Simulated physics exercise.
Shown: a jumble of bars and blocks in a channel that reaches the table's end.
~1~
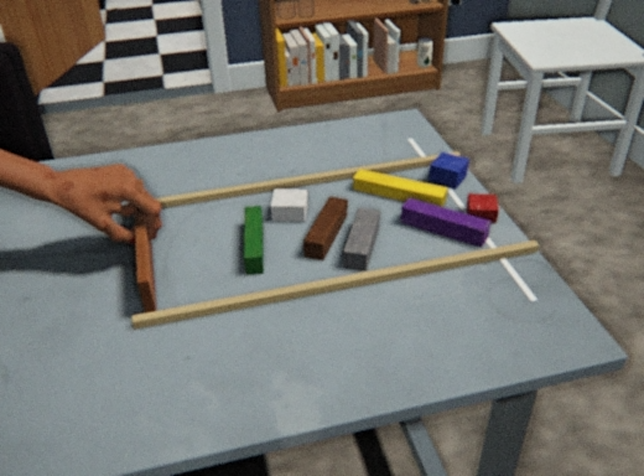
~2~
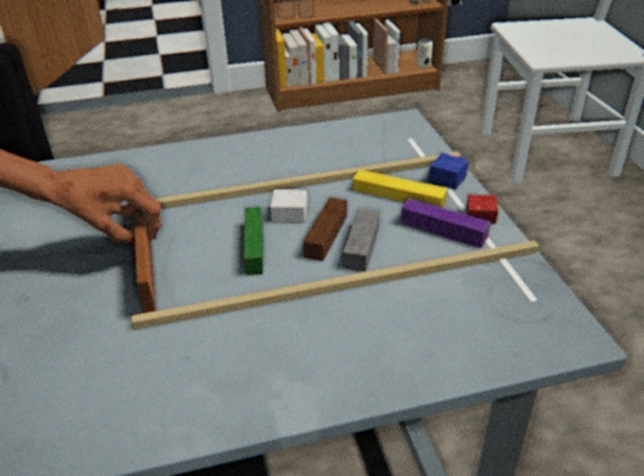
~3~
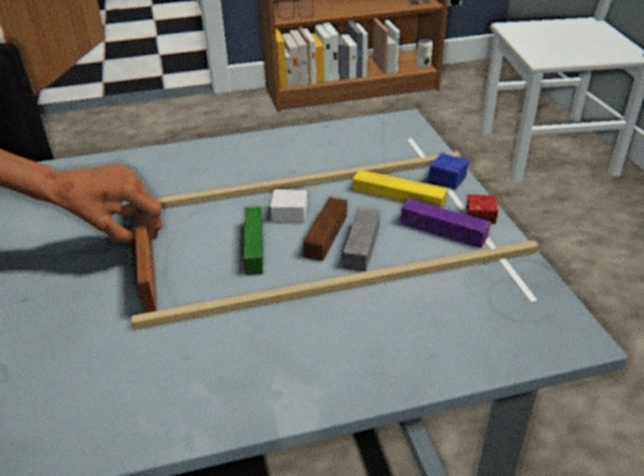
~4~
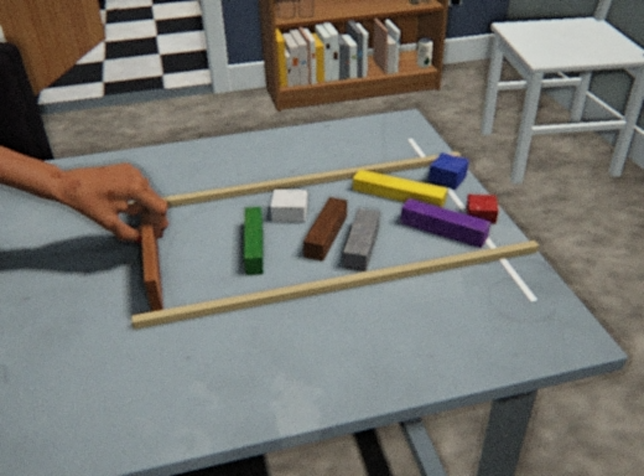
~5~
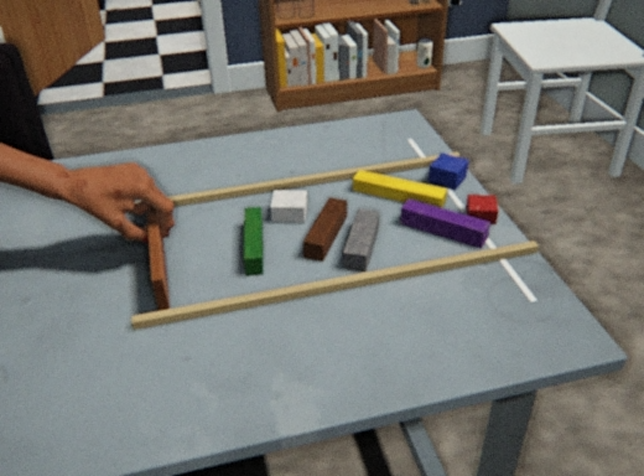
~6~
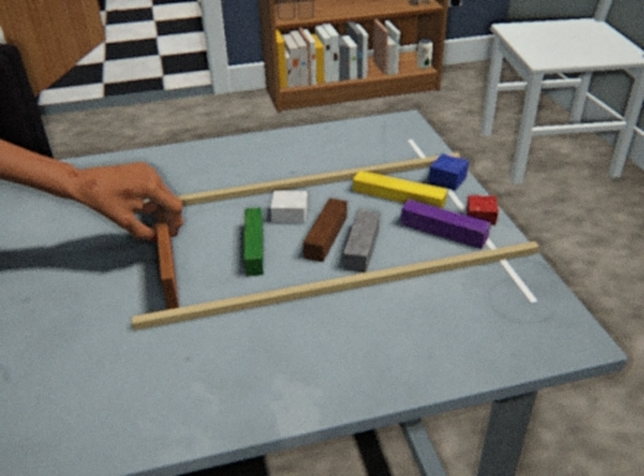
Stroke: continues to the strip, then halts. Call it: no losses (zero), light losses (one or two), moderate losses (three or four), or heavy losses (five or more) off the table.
Heavy losses.
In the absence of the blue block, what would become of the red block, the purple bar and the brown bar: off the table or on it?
As for the red block, it is not retained; the purple bar is not retained; the brown bar is retained.
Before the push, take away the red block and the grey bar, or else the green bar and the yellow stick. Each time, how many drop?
Count: 3 (first case); 3 (second).
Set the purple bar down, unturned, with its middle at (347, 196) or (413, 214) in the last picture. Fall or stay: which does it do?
So in the first try it ends up below, and in the second it ends up below.
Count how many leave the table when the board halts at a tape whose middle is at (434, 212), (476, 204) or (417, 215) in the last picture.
Result per try: 2; 6; 1.
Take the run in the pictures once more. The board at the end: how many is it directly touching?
At rest, 2 are in contact.
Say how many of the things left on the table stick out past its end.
Overhanging ones - 1.
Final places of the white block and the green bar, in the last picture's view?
The white block ends up near (461, 170), and the green bar near (473, 203).
A little later, none off yet; red block at rest near (482, 210); blue block at rest near (449, 172); purple bar at rest near (444, 224).
Next, none off yet; red block at rest near (482, 210); blue block at rest near (449, 172); purple bar moving near (449, 223).
Later still, none off yet; red block tilted well over near (518, 215); blue block shifted about its own width near (470, 164); purple bar shifted about its own width near (497, 215).
When it is over, the number that fall off is five or more; down, grey bar, yellow stick, purple bar, blue block and red block.
